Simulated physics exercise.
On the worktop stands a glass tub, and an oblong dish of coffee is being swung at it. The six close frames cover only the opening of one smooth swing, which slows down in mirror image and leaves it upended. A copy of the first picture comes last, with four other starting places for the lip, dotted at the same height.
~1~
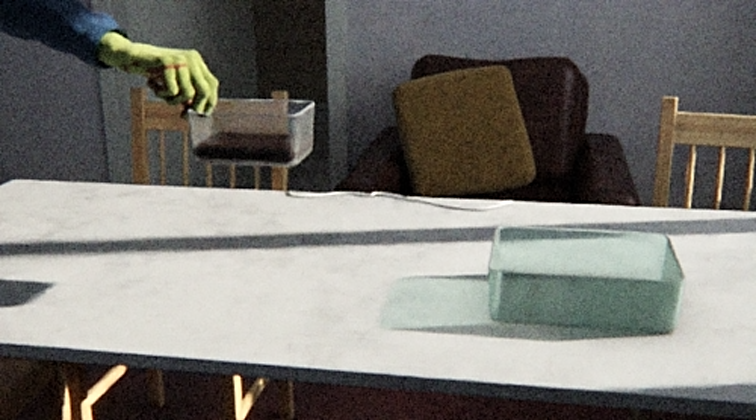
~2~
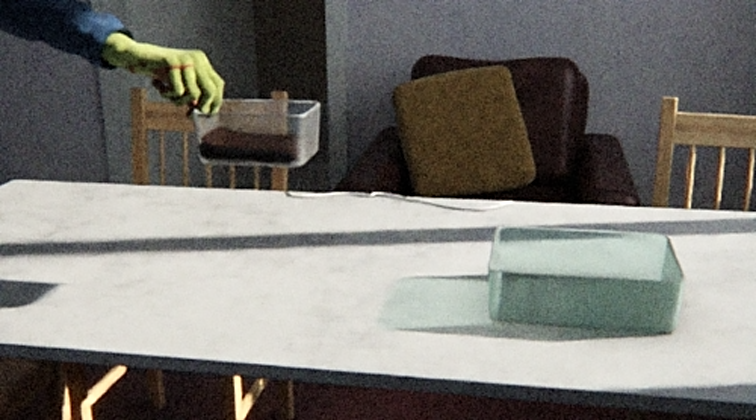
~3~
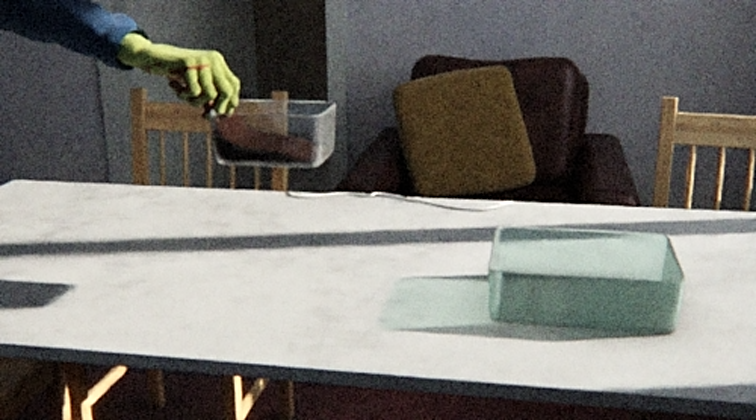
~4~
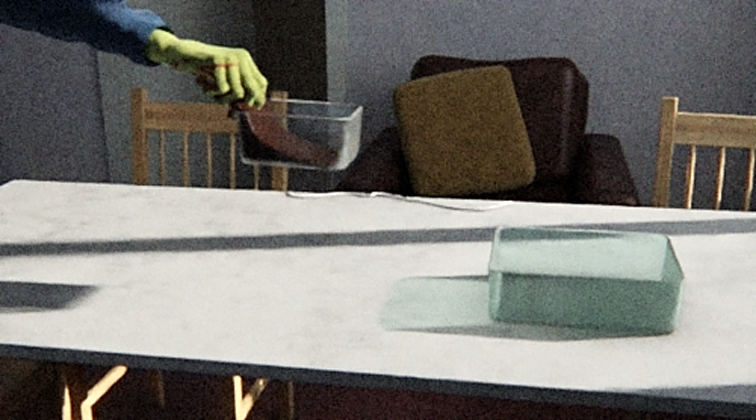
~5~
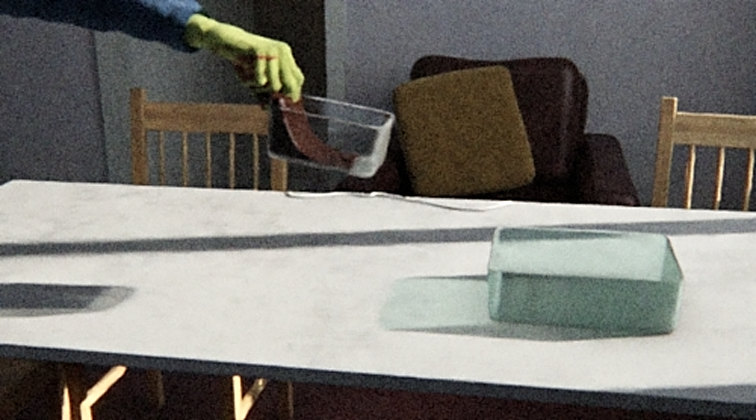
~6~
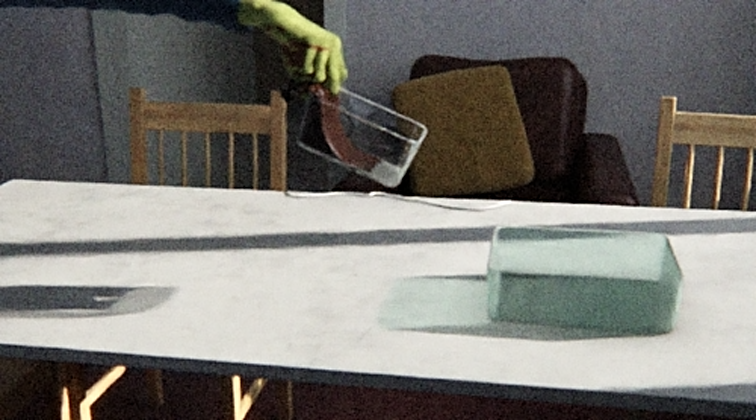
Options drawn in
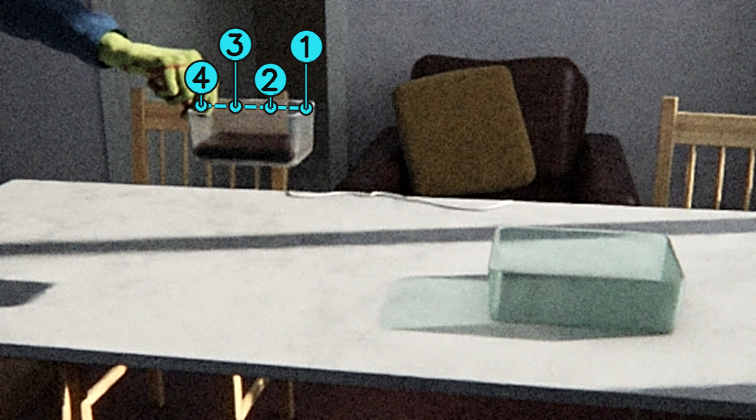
A green hand swinging a clear oblong dish rightward above a table with a glass tub, dark coffee surging up its left side as it tilts.
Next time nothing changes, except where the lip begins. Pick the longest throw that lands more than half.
Take 2.
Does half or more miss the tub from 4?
Yes, it does.
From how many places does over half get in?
Two of them.
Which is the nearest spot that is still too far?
The answer is 3.
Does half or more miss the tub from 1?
No, not at all.
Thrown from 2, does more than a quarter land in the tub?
Yes, clearly.
On the marked copy, 1 at (306, 108); 2 at (270, 107); 3 at (235, 106); 4 at (201, 105).
Choosing 1, about 64 % lands in the tub, 15 % falls short and 21 % goes beside or beyond.
Choosing 2, about 63 % lands in the tub, 21 % falls short and 15 % goes beside or beyond.
Choosing 3, about 31 % lands in the tub, 62 % falls short and 7 % goes beside or beyond.
Choosing 4, about 7 % lands in the tub, 89 % falls short and 4 % goes beside or beyond.
